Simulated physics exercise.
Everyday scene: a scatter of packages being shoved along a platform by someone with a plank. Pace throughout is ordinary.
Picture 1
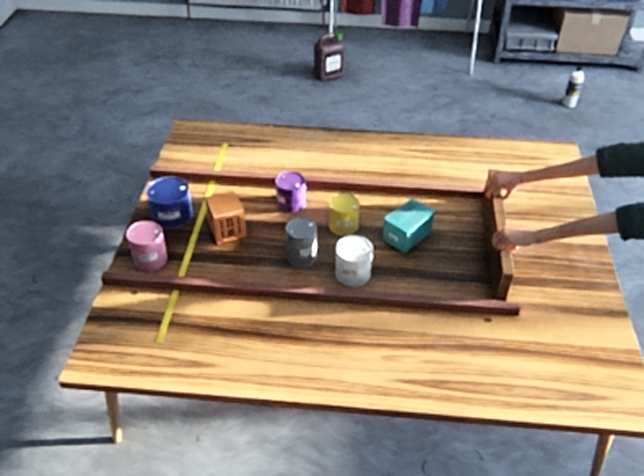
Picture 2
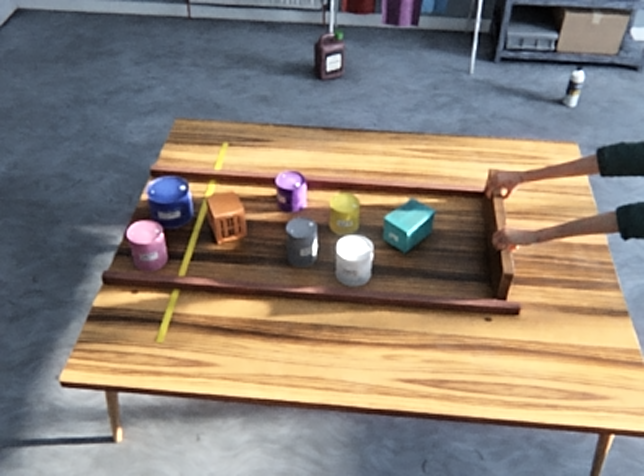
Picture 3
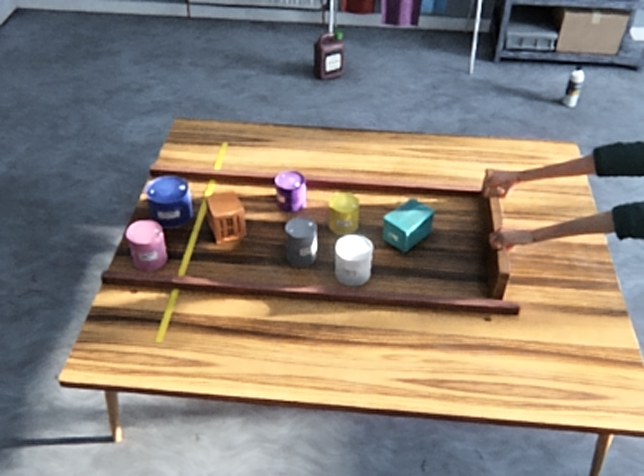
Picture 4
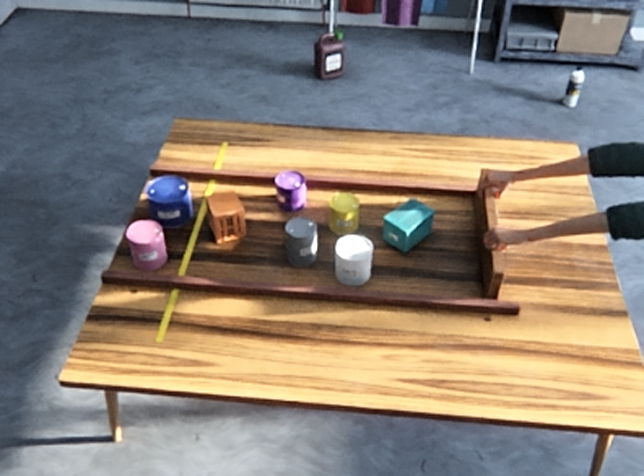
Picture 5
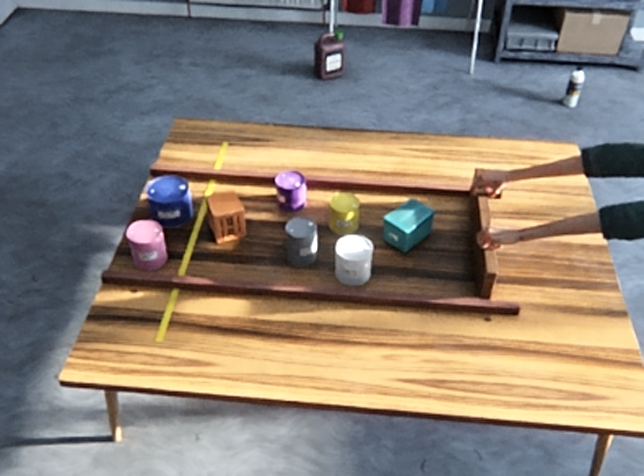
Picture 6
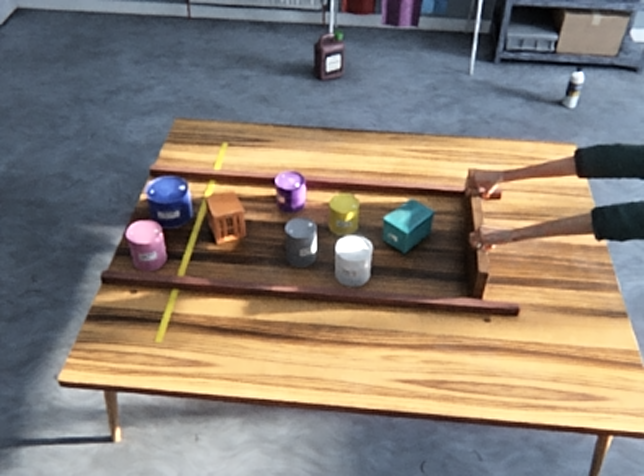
The footage shows two hands sliding a wooden plank slowly leftward between two rails on a table, while the turquoise tote, orange crate and several coloured canisters near a strip of yellow tape stay essentially still.
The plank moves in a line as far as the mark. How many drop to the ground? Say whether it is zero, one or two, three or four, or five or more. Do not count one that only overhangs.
It is one or two.
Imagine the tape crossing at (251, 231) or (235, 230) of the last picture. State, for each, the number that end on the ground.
Ground tally per try: 0 / 0.
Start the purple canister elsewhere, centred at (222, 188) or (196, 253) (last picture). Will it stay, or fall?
Well, in both cases in turn, the purple canister stays where it is and then stays where it is.
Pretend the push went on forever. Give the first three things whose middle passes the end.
Sequence: Blue canister, then orange crate, then pink canister.
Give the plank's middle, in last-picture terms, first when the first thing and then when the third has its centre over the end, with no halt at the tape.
First around (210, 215), then around (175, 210).
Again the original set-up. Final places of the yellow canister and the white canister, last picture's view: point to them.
Yellow canister at about (158, 199), white canister at about (166, 250).
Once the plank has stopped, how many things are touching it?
That comes to 3.
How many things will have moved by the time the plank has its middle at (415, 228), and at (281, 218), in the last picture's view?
At the first spot 1, then 6.
Soon after, none off yet; pink canister at rest near (147, 246); blue canister at rest near (170, 202); orange crate at rest near (226, 216).
Then, none off yet; pink canister at rest near (147, 246); blue canister moved a little near (163, 200); orange crate moved about its own width near (185, 218).
By the end, the number that fall off is one or two; fallen, blue canister.
